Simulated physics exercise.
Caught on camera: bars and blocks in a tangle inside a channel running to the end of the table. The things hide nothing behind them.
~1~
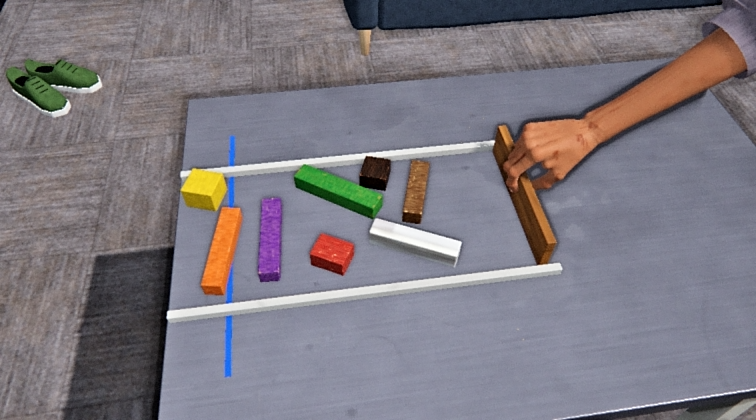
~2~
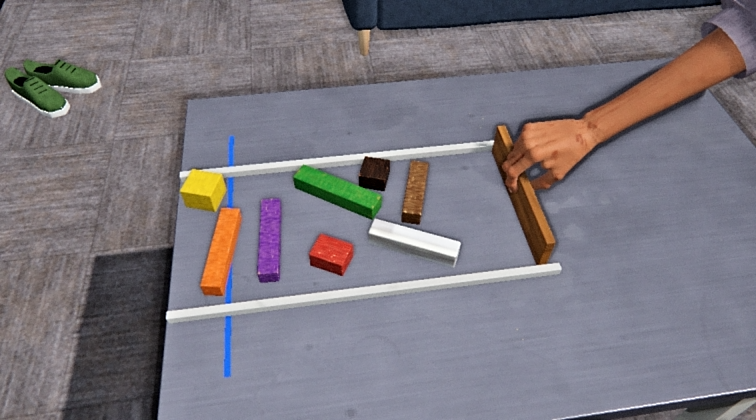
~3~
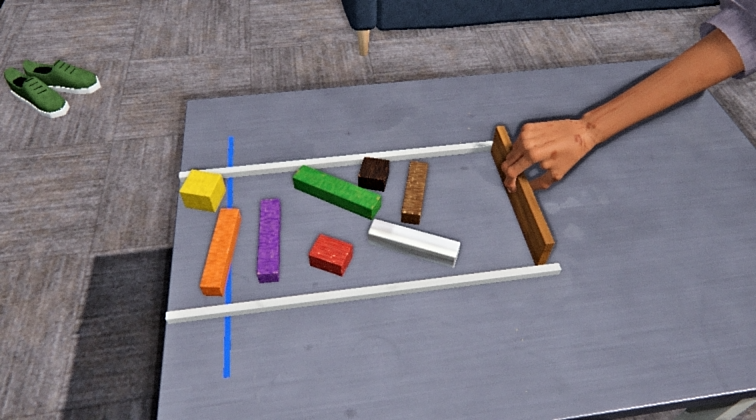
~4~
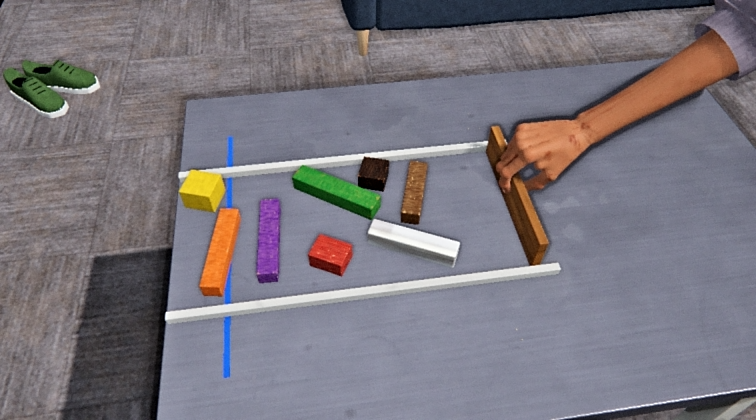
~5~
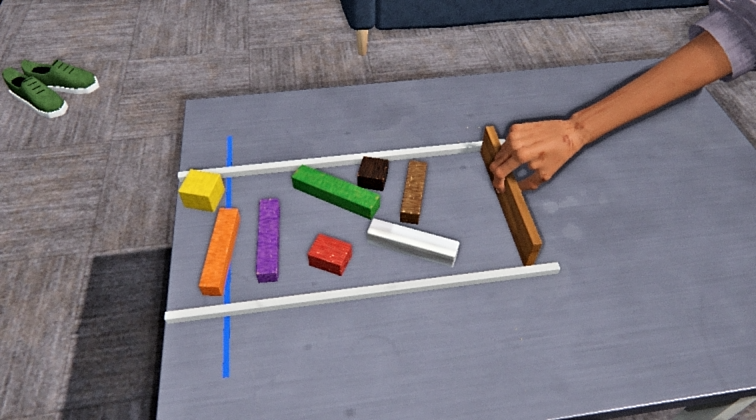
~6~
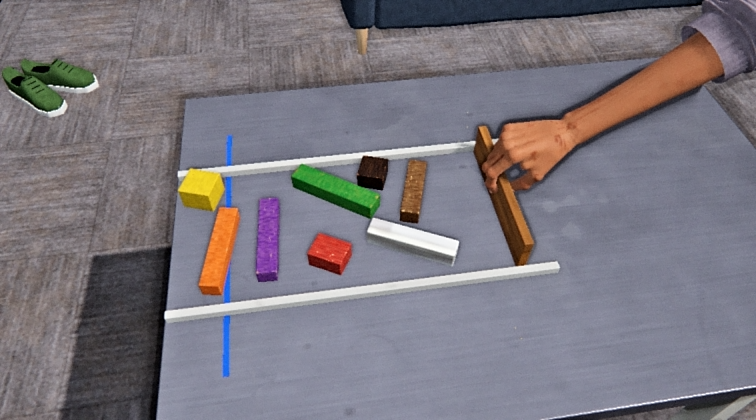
On a grey table, a hand slides a wooden board slightly left between white rails while the scattered coloured blocks stay still.
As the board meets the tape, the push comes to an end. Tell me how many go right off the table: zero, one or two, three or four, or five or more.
Lost: Three or four.
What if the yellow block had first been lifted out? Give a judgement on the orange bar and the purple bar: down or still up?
The orange bar comes down; the purple bar is lost.
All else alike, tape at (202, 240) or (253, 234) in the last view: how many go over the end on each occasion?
7 and 2.
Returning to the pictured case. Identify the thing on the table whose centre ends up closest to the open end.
It would be the green bar.
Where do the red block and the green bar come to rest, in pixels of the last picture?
The red block stops around (187, 287); the green bar around (171, 208).
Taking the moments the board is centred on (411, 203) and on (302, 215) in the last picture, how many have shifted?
Well, it's 3 at the first one and 8 at the second.
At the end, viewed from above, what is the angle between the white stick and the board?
It measures close to 40 degrees.
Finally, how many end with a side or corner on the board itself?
2.
A little later, none off yet; yellow block at rest near (202, 190); orange bar at rest near (221, 249); purple bar at rest near (268, 238).
Next, none off yet; yellow block moving near (197, 192); orange bar moving near (211, 251); purple bar shifted a little near (238, 243).
When it is over, the number that fall off is three or four; down, purple bar, orange bar and yellow block.
